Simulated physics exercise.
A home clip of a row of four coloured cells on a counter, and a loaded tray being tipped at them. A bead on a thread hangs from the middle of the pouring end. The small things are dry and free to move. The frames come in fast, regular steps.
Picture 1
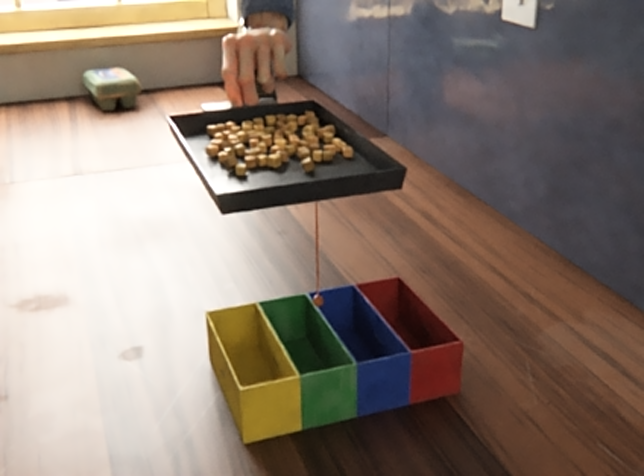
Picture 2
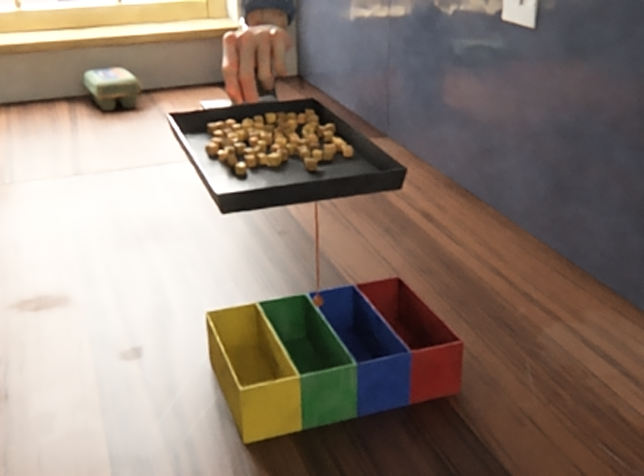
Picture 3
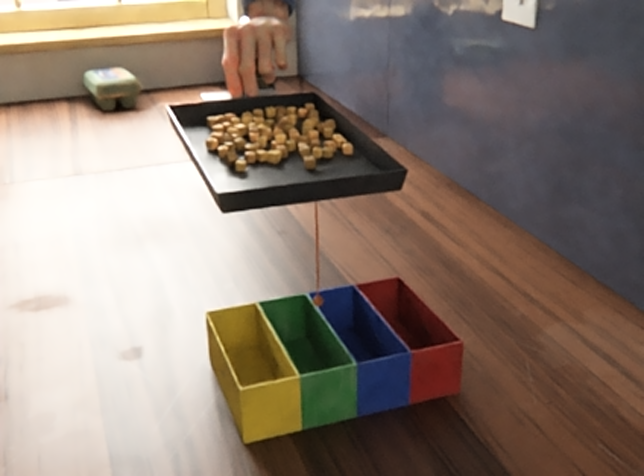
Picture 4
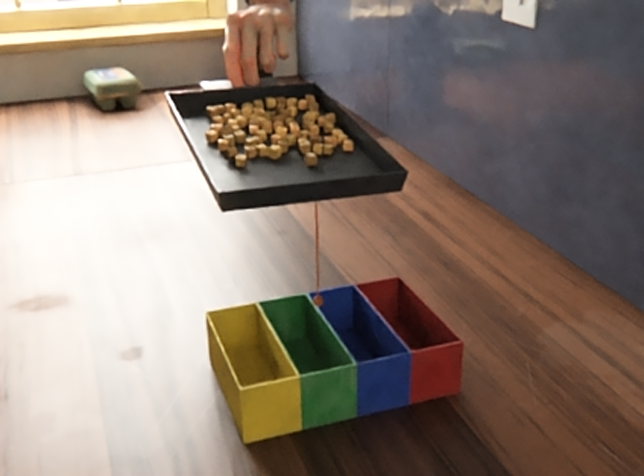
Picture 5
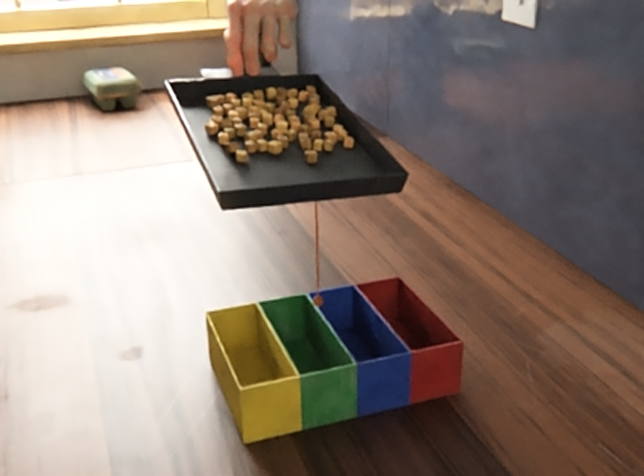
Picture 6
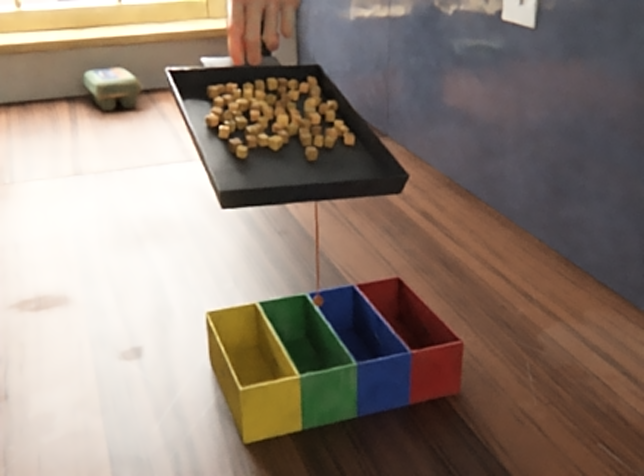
A hand gradually raises the far side of a black tray holding small wooden cubes.
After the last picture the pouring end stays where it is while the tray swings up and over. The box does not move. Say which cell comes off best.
The red cell gets the most.
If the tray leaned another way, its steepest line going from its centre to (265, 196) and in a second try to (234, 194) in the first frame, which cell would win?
At the first place that yellow cell, at the second yellow.
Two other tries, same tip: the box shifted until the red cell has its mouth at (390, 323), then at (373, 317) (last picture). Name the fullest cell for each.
The first try: The red one. The second: The cell in red.
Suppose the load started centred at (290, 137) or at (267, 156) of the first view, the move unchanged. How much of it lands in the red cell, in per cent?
About 50 and 40 per cent.
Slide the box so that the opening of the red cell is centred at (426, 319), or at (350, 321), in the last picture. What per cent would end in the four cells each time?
About 90 and 30 per cent.
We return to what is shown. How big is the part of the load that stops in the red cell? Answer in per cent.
About 40 per cent.
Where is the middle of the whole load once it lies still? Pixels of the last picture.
Near (411, 369).
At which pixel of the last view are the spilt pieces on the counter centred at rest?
At about (531, 402).
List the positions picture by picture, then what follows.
Corners of the pouring end at (221, 192) and (402, 167), level; middle of the load at (279, 140), small wooden cubes; bead on its thread at (318, 301); yellow cell at (271, 404); green cell at (329, 392); blue cell at (384, 379); red cell at (436, 367), in the first picture.
Corners of the pouring end at (221, 192) and (402, 167), level; middle of the load at (279, 138), in the second picture.
Corners of the pouring end at (221, 191) and (402, 168), tipped barely, lowest at the right corner; middle of the load at (279, 134), in the third picture.
Corners of the pouring end at (222, 190) and (403, 170), tipped a little, lowest at the right corner; middle of the load at (279, 127), in the fourth picture.
Corners of the pouring end at (222, 189) and (404, 172), tipped a little, lowest at the right corner; middle of the load at (279, 120), in the fifth picture.
Corners of the pouring end at (223, 188) and (404, 174), tipped a little, lowest at the right corner; middle of the load at (280, 113); yellow cell at (271, 404); green cell at (329, 392); blue cell at (384, 379); red cell at (436, 367), in the sixth picture.
Soon, tray tipped steeply; nearly all on the tray; a small part falling or outside the box.
A while on, tray tipped right over; most on the tray; a small part in the red cell; a small part in the blue cell; a small part falling or outside the box.
Towards the end, tray tipped past a quarter turn; about half in the red cell; about a third in the blue cell; a small part in the green cell; about a quarter falling or outside the box.
Finally, tray tipped past a quarter turn; about half in the red cell; about a third in the blue cell; a small part in the green cell; none in the yellow cell; about a quarter outside the box.
